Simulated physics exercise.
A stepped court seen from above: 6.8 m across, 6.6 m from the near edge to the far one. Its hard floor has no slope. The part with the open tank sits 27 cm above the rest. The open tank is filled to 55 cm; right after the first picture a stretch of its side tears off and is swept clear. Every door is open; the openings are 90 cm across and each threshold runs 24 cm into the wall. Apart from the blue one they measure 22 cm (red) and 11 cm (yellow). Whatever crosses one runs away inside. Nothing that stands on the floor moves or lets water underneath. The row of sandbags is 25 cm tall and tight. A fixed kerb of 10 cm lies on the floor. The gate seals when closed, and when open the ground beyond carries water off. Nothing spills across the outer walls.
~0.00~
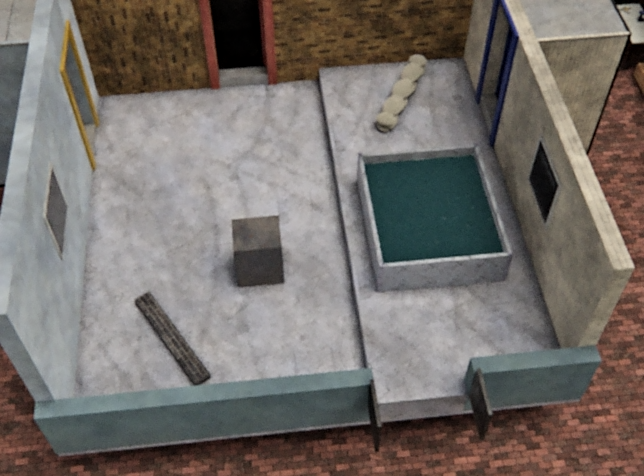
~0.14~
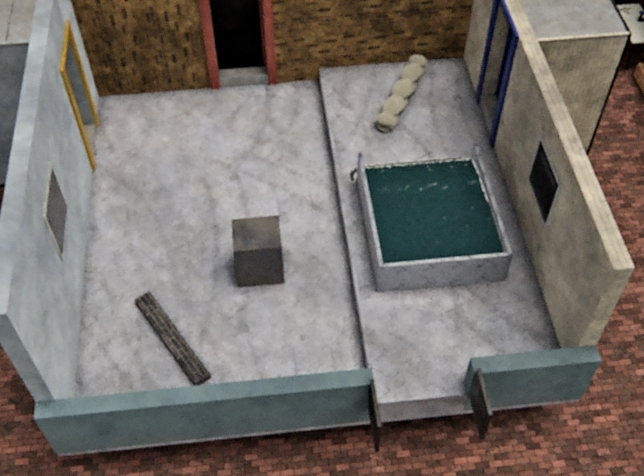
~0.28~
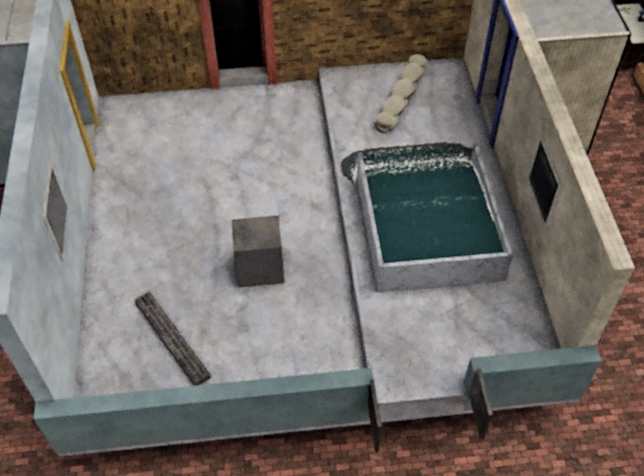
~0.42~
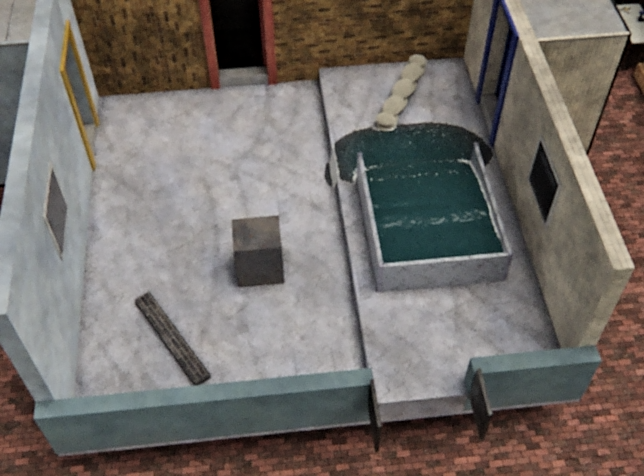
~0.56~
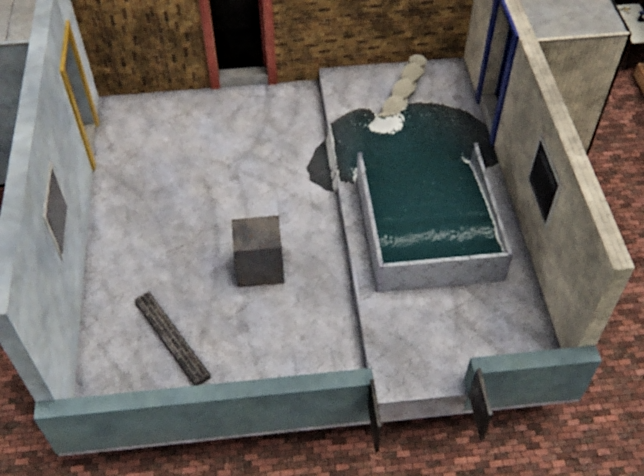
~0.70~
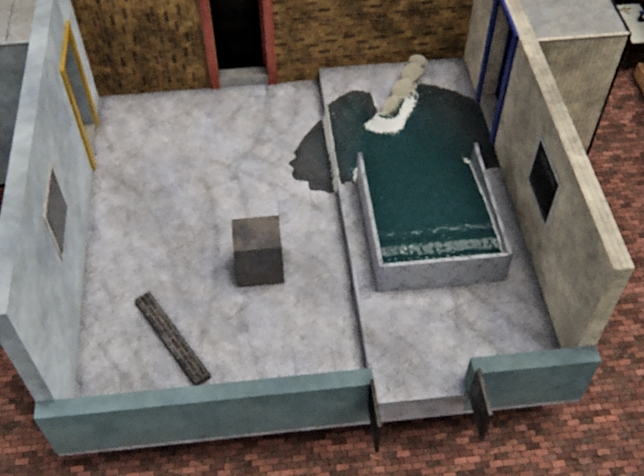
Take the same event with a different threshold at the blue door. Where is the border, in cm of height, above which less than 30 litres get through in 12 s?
Some 19 cm above the ground.
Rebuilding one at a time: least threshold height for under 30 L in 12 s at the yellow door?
About 11.0 cm at yellow.
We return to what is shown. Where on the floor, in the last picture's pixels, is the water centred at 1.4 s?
Around (415, 182).
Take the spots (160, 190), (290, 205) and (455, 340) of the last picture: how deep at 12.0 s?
In that order: 5, 2 and 2 cm.
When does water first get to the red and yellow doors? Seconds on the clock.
Red 1.6 s, yellow 3.2 s.
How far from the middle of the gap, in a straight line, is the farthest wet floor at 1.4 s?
About 3.4 m.
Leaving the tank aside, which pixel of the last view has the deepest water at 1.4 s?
Near (459, 61).
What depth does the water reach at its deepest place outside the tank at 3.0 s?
About 39 cm.
After 1.4 s water covers 20 % of the floor, deepest (56 cm) near (459, 61); 14 cm at the blue door, 0 litres in over its 24 cm threshold.
After 3.0 s water covers 30 % of the floor, deepest (39 cm) near (420, 64); 24 cm at the blue door, 1 litre in over its 24 cm threshold.
After 12.0 s water covers 90 % of the floor, deepest (12 cm) near (461, 68); 7 cm at the blue door, 6 litres in over its 24 cm threshold.
At the blue door as built, the water arrived by 0.7 s and peaked near 25 cm at 3.4 s.
With a threshold of 15 cm, 63 litres would have come in within the 12 s; with 20.5 cm, 19 litres. So under 30 litres takes about 19 cm.
